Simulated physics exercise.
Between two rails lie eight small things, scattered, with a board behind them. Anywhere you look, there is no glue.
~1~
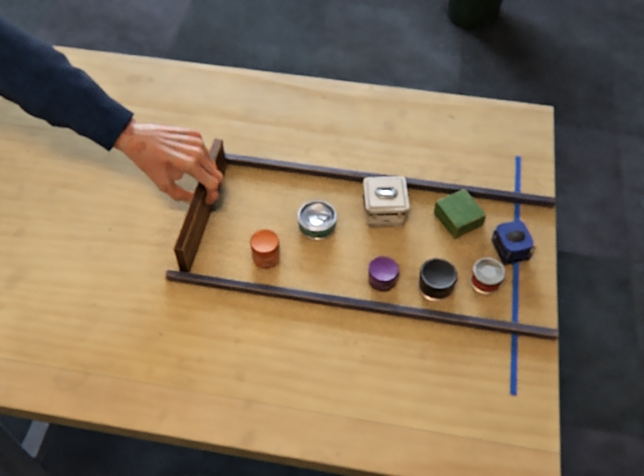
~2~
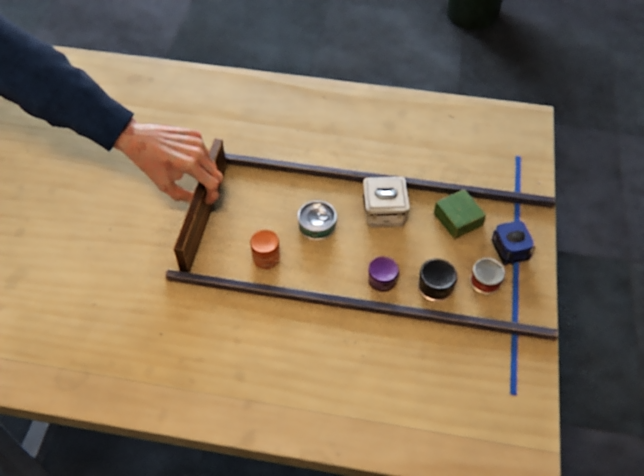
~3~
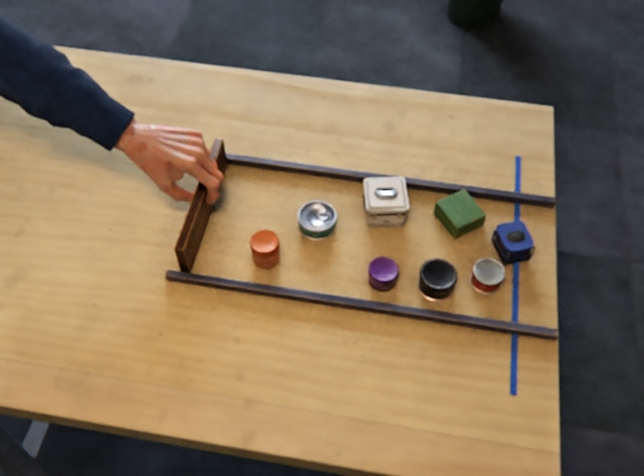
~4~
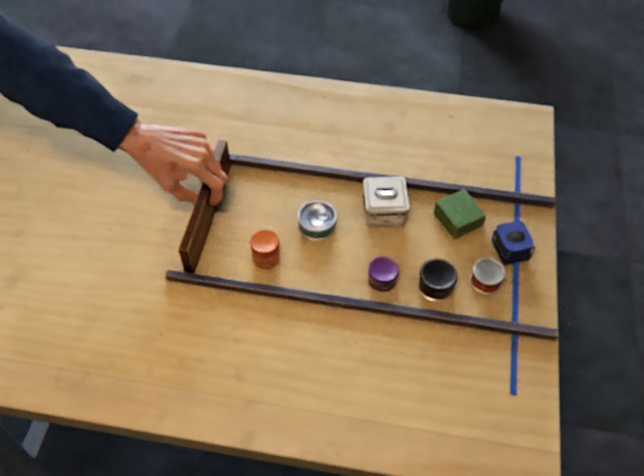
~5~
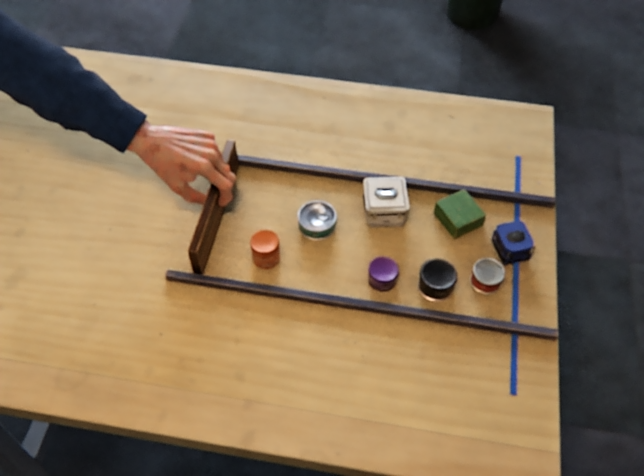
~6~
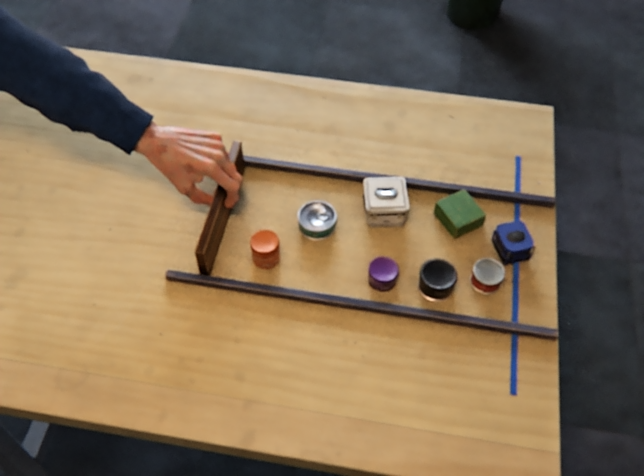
A hand holding a dark wooden board upright between two rails, then sliding it slightly right toward eight small, unmoving containers and blocks.
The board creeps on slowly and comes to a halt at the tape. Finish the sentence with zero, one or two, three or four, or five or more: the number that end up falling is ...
The number that end up falling is three or four.
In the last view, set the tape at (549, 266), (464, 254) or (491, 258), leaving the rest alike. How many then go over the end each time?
In order: 8, 0 and 0.
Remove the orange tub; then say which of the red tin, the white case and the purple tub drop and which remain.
The red tin keeps its place, the white case keeps its place and the purple tub keeps its place.
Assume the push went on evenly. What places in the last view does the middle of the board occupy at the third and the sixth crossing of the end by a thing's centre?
Roughly (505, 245) and then roughly (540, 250).
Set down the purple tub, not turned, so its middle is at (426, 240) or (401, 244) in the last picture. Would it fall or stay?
Taking the places in order, it ends up off; it sits tight.
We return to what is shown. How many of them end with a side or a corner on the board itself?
The count in contact is 4.
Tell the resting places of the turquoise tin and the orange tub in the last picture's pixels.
In the last picture the turquoise tin sits at (537, 256) while the orange tub sits at (533, 280).
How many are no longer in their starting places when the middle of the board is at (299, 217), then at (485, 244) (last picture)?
So far 2, and 8 at the second.
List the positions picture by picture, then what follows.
In the first picture, blue case (513, 243); red tin (487, 276); green block (460, 214); board (202, 204); tape (516, 261).
In the second picture, red tin (487, 277); black pot (437, 280).
In the third picture, green block (460, 214); orange tub (266, 250).
In the fourth picture, blue case (513, 243); purple tub (383, 274).
In the fifth picture, red tin (487, 277); white case (385, 202).
In the sixth picture, blue case (513, 243); red tin (487, 277); green block (460, 214); board (222, 206); tape (516, 261).
Soon after, none off yet; blue case at rest near (513, 243); red tin at rest near (487, 277); green block at rest near (460, 214).
In the end, the number that fall off is three or four; gone, black pot, green block, red tin and blue case.
